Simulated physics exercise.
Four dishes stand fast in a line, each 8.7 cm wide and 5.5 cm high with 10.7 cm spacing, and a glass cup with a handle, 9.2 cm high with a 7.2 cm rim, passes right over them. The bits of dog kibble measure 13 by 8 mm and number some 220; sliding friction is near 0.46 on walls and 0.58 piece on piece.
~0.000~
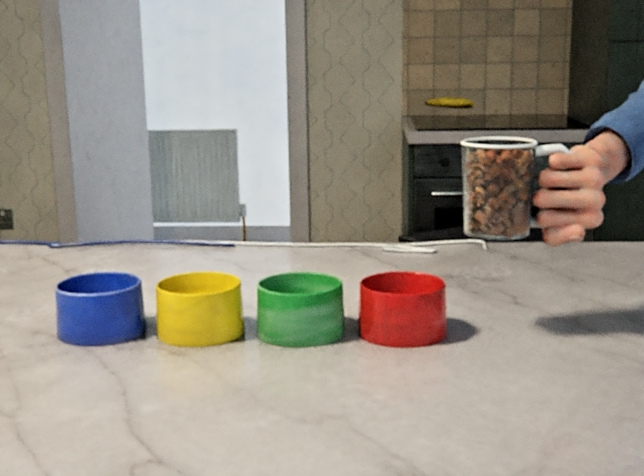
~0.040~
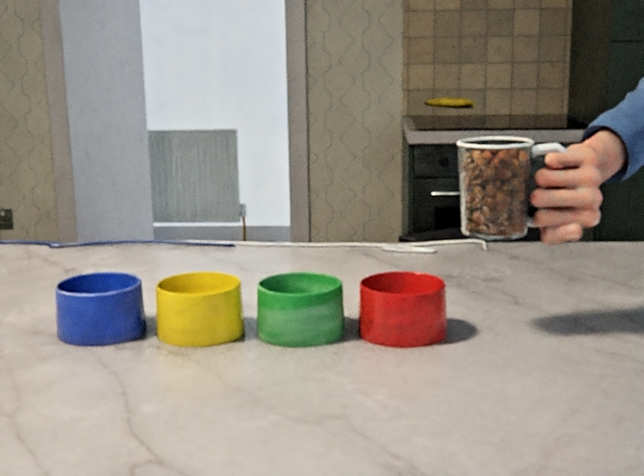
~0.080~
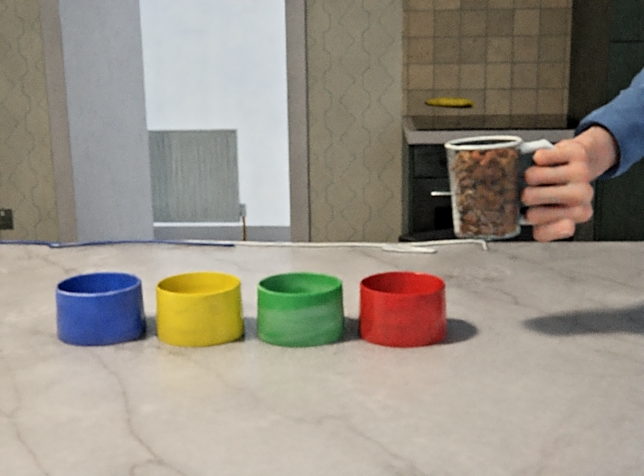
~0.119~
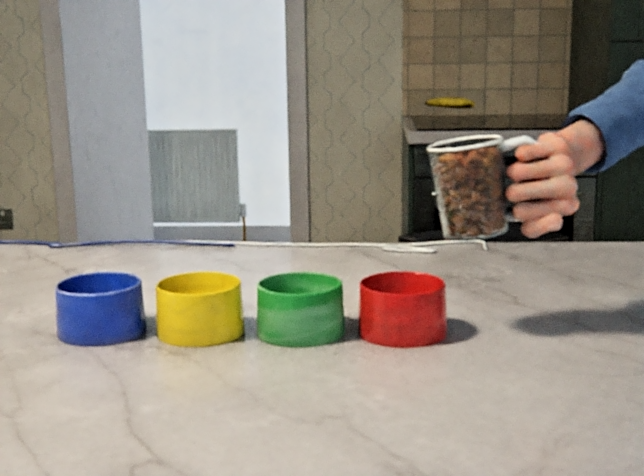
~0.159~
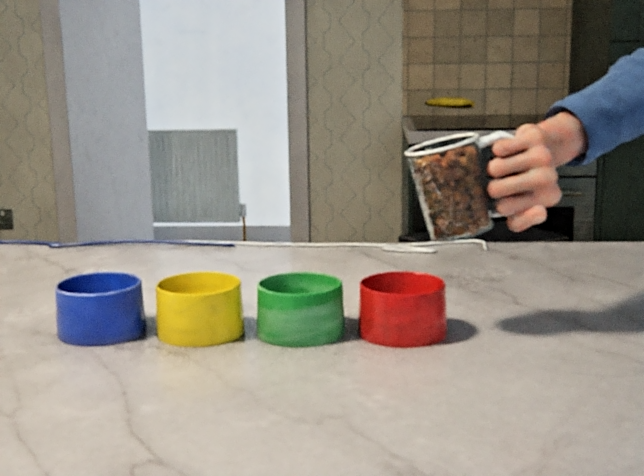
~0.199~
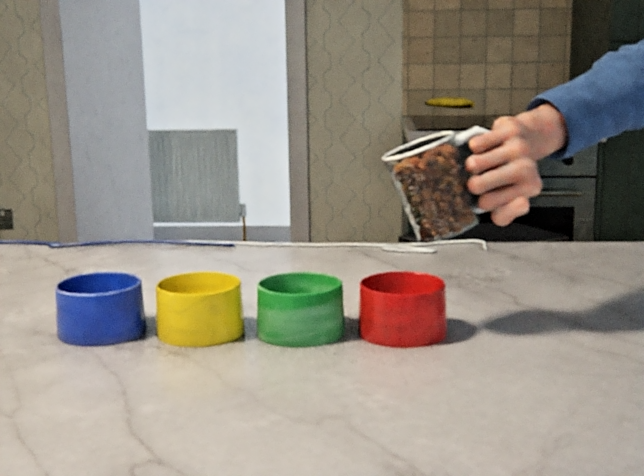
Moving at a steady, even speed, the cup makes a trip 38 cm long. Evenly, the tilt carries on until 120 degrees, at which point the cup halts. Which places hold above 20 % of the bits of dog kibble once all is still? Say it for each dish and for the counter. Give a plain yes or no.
Red dish - no, blue dish - yes, green dish - no, yellow dish - no, counter - yes.
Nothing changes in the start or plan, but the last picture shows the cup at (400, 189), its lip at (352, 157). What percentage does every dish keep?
Then red 0, blue 80, green 0, and yellow 0.
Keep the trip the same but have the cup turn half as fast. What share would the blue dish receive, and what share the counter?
In that case blue 90; counter 10.
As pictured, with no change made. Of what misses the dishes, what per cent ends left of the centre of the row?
Near 100 percent ends up there.
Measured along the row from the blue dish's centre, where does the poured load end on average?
About 6 cm to its left-hand side.
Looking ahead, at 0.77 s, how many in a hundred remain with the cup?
Around 90 per cent of the load.
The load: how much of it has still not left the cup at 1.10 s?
Estimate: Some 5 %.
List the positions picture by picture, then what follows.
The first frame shows cup at (498, 188), tilt 0 degrees, lip at (463, 143), moved 0.0 cm; middle of the pieces at (495, 194); red dish at (402, 283); green dish at (300, 283); yellow dish at (199, 283); blue dish at (99, 283).
The second frame shows cup at (495, 188), tilt 1 degrees, lip at (459, 144), moved 0.3 cm; middle of the pieces at (492, 194).
The third frame shows cup at (485, 188), tilt 4 degrees, lip at (447, 146), moved 1.2 cm; middle of the pieces at (483, 195).
The fourth frame shows cup at (470, 188), tilt 8 degrees, lip at (429, 149), moved 2.8 cm; middle of the pieces at (469, 195).
The fifth frame shows cup at (452, 188), tilt 14 degrees, lip at (406, 154), moved 4.6 cm; middle of the pieces at (451, 195).
The sixth frame shows cup at (433, 188), tilt 20 degrees, lip at (385, 159), moved 6.5 cm; middle of the pieces at (433, 195); red dish at (402, 283); green dish at (300, 283); yellow dish at (199, 283); blue dish at (99, 283). The cup turns about 145 degrees a second and travels 47 cm a second.
After 0.54 s, tilt 69 degrees; cup holds 100 %.
Then, at 0.77 s, tilt 102 degrees; cup holds 90 %, blue 10 %.
Then, at 1.10 s, tilt 120 degrees; cup holds 5 %, blue 60 %.
In the end, at 1.8 s, red 0 %, blue 60 %, green 0 %, yellow 0 %, counter 40 %.
